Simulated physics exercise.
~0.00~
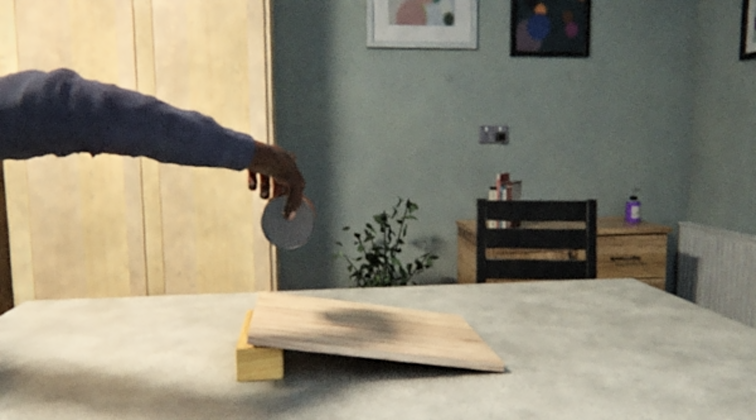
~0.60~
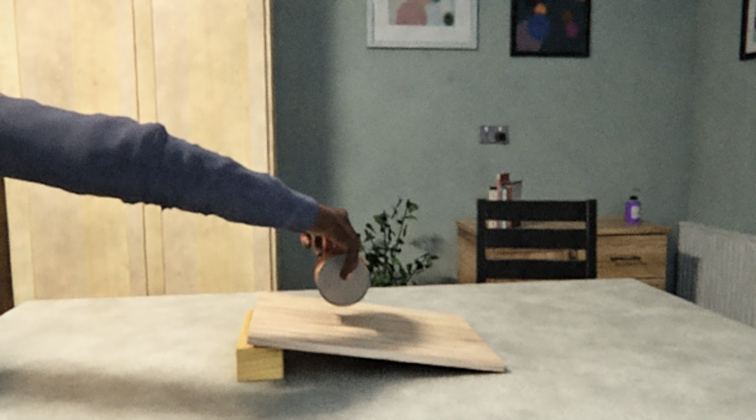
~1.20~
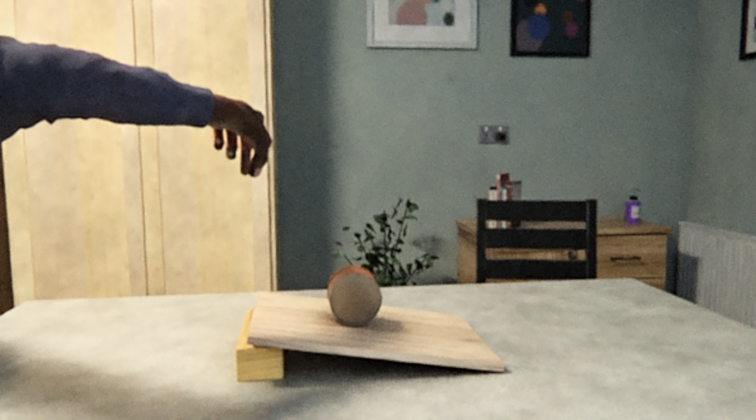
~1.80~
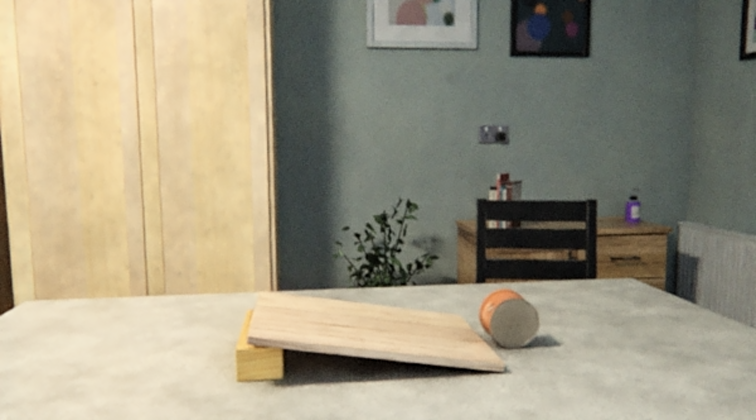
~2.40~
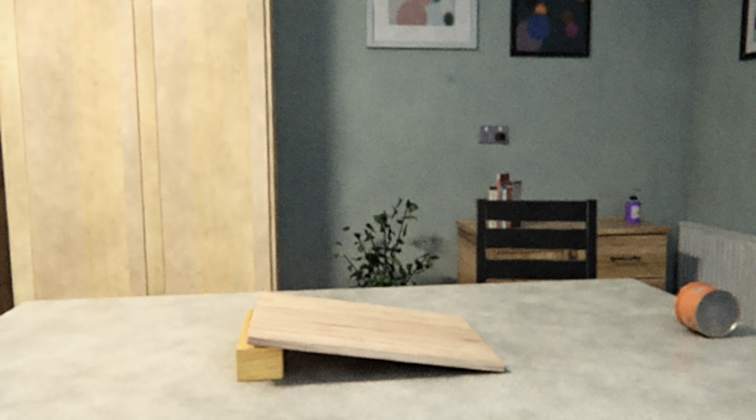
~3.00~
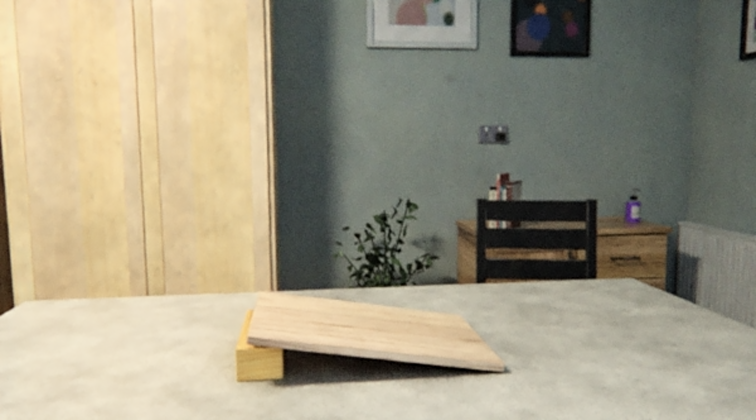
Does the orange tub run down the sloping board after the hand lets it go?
Yes, the orange tub rolls down the board and off it, then continues to the right across the table until it is out of view.
